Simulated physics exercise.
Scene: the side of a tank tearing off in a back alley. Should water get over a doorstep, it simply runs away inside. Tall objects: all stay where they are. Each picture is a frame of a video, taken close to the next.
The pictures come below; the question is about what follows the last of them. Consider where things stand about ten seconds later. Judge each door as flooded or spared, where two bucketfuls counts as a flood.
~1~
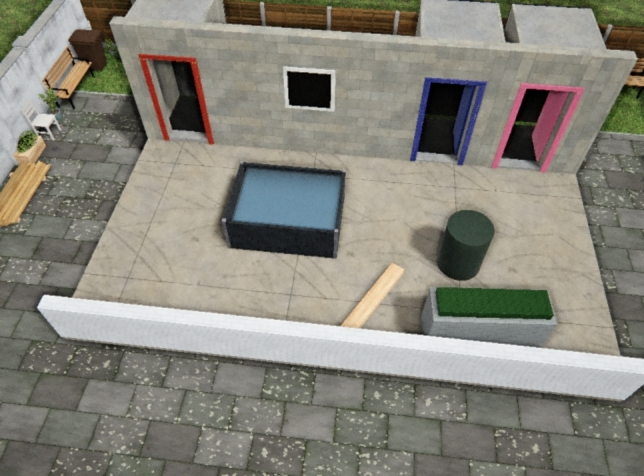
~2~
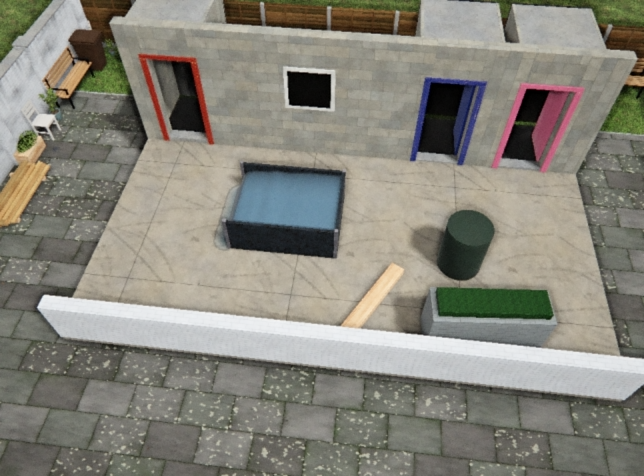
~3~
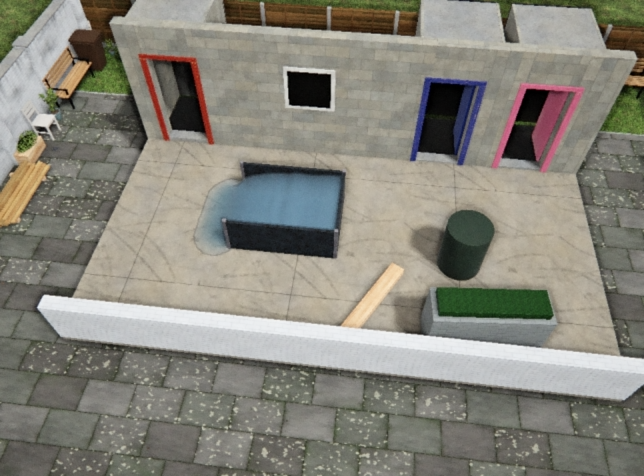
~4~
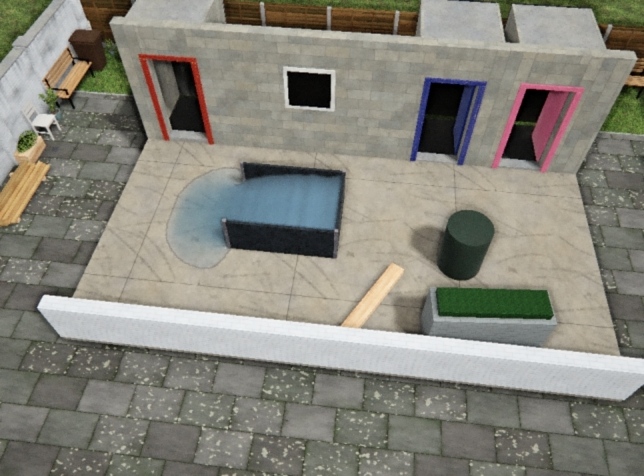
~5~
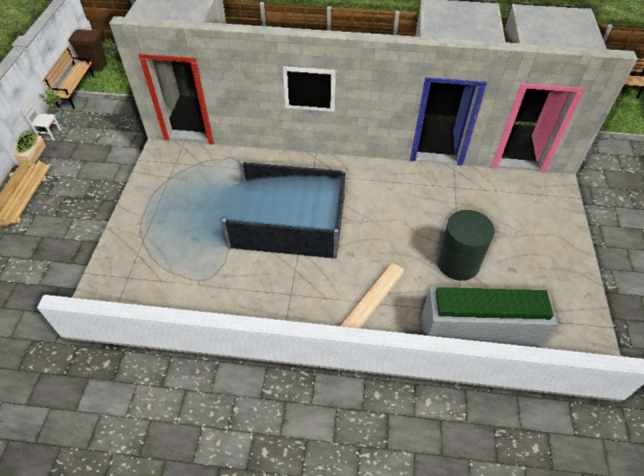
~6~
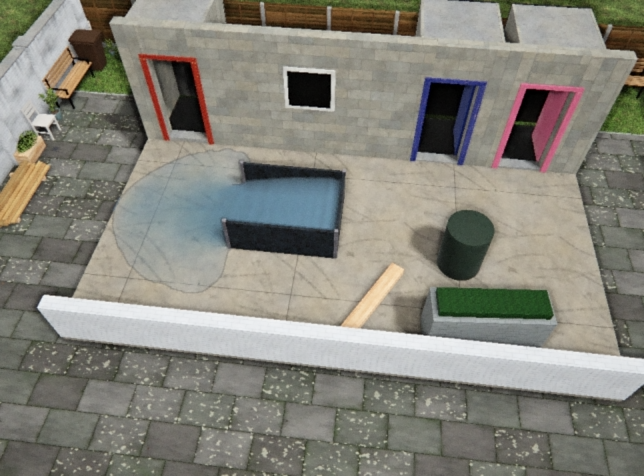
The pink door is spared, the blue door is spared, the red door is spared.
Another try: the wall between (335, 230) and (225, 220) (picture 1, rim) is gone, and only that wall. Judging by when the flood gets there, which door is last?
Answer: The door marked red.
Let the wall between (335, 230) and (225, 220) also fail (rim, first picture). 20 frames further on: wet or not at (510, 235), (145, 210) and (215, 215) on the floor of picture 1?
Untouched, soaked, untouched.
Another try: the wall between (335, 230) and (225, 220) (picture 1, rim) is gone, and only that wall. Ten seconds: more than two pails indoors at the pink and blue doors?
Looking at both, I'd say the pink door doesn't reach it and the blue door crosses the line.
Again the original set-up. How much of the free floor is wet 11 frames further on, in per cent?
25 %, roughly.
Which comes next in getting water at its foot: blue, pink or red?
Soonest: The door marked red.
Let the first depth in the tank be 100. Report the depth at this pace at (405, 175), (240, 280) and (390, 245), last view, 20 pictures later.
I'd say around 0 per cent, then 0 per cent, then 0 per cent.
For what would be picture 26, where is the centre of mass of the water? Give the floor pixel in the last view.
It is near (228, 218).
A moment on, water covers 25 % of the floor; the pink door not reached, the blue door not reached, the red door wet at the sill, nothing in.
Next, water covers 25 % of the floor; the pink door not reached, the blue door not reached, the red door under two buckets in.
Then, water covers 25 % of the floor; the pink door not reached, the blue door not reached, the red door under two buckets in.
Later, water covers 25 % of the floor; the pink door not reached, the blue door not reached, the red door under two buckets in.
In the end, water covers 15 % of the floor; the pink door not reached, the blue door not reached, the red door under two buckets in.
